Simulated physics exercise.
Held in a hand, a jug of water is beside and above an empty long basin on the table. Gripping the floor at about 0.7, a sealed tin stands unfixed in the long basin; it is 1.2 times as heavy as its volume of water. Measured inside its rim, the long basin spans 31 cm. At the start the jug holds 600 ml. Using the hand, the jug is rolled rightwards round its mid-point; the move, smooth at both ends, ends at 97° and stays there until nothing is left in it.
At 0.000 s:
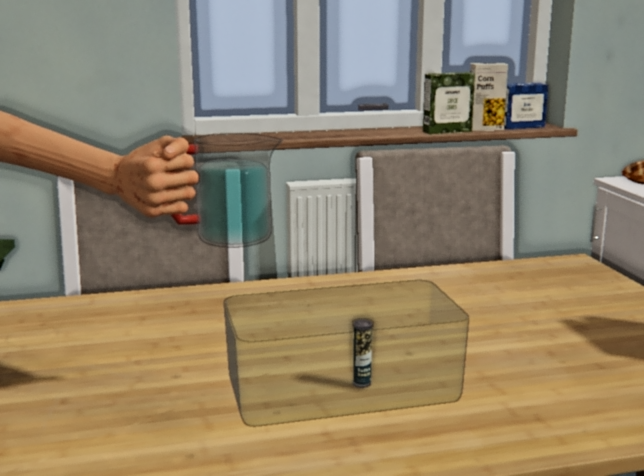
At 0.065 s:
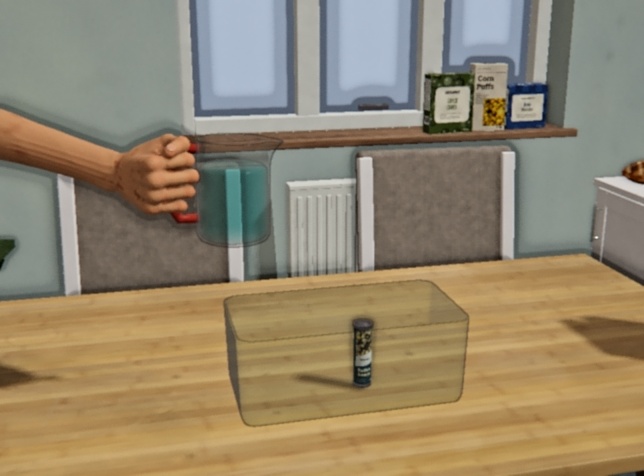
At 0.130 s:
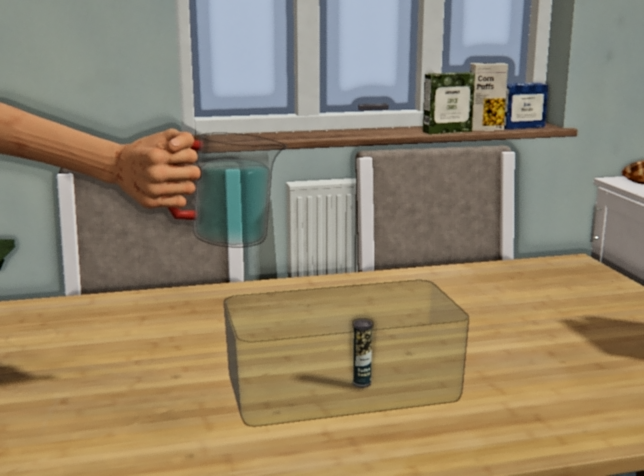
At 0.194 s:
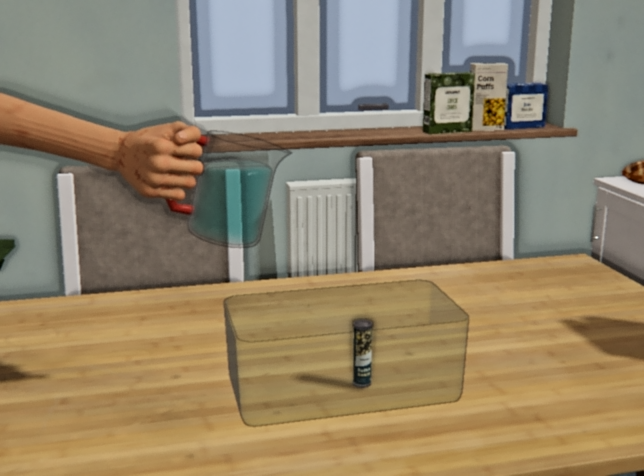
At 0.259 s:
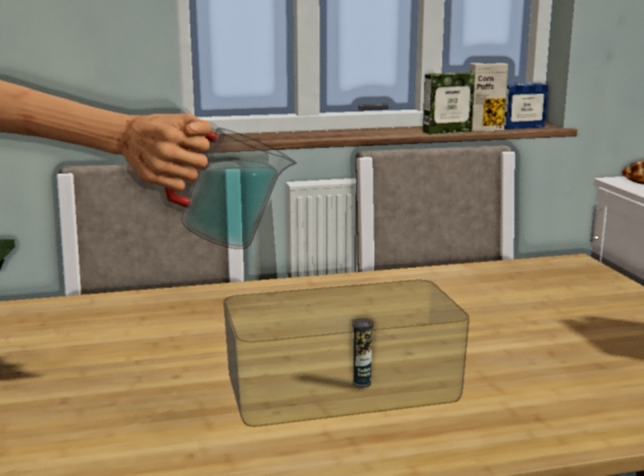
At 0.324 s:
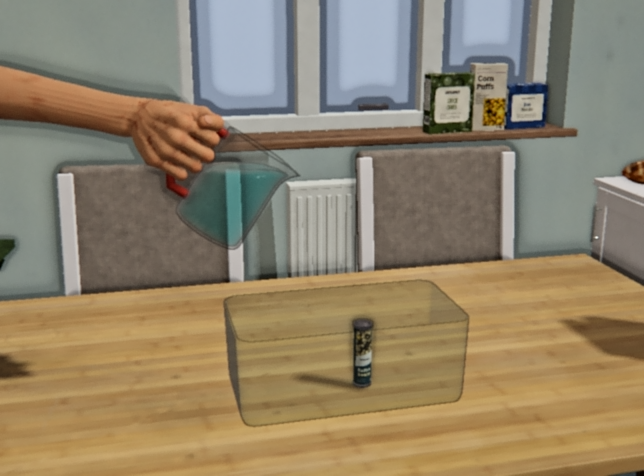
In a kitchen, a hand held a clear jug of blue-green water above and beside a see-through basin with a small tin inside, then smoothly tilted the jug to the right.
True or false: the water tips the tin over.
True.
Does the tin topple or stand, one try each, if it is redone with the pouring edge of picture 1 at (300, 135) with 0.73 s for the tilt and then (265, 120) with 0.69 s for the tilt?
First it tips over; then it tips over.
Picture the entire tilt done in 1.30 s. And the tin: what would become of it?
Well, the tin simply tips.
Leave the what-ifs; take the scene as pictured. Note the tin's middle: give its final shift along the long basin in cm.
Shift of tin centre: Approx. 7.5 cm.
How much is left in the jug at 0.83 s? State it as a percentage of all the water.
Remaining share: Approx. 32 %.
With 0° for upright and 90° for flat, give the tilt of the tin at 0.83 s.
I'd put it at close to 5 degrees off upright.
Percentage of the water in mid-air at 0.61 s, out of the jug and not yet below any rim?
Around 20 percent.
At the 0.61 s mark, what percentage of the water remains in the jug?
Roughly 76 percent.
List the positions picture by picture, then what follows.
The first picture shows tilt 0°; pouring edge (282, 138); surface from (198, 167) to (266, 164); the long basin's rim runs from (230, 320) to (450, 300); the tin's top is at (363, 326).
The second picture shows tilt 2°; pouring edge (284, 140); surface from (198, 167) to (266, 164).
The third picture shows tilt 6°; pouring edge (287, 144); surface from (199, 167) to (268, 165).
The fourth picture shows tilt 14°; pouring edge (292, 151); surface from (201, 169) to (272, 165).
The fifth picture shows tilt 24°; pouring edge (297, 162); surface from (197, 180) to (277, 166).
The sixth picture shows tilt 35°; pouring edge (301, 175); surface from (187, 189) to (287, 170).
Then, 0.61 s in, the tilt is 86° and 76 per cent is still to pour; the tin stands where it began.
Then, 0.83 s in, the tilt is 97° and 33 per cent is still to pour; the tin leans 5°.
Then, 1.05 s in, the tilt is 97° and 12 per cent is still to pour; the tin lies on its side.
Then, 1.29 s in, the tilt is 97° and 4 per cent is still to pour; the tin lies on its side.
Finally, the tin lies on its side.
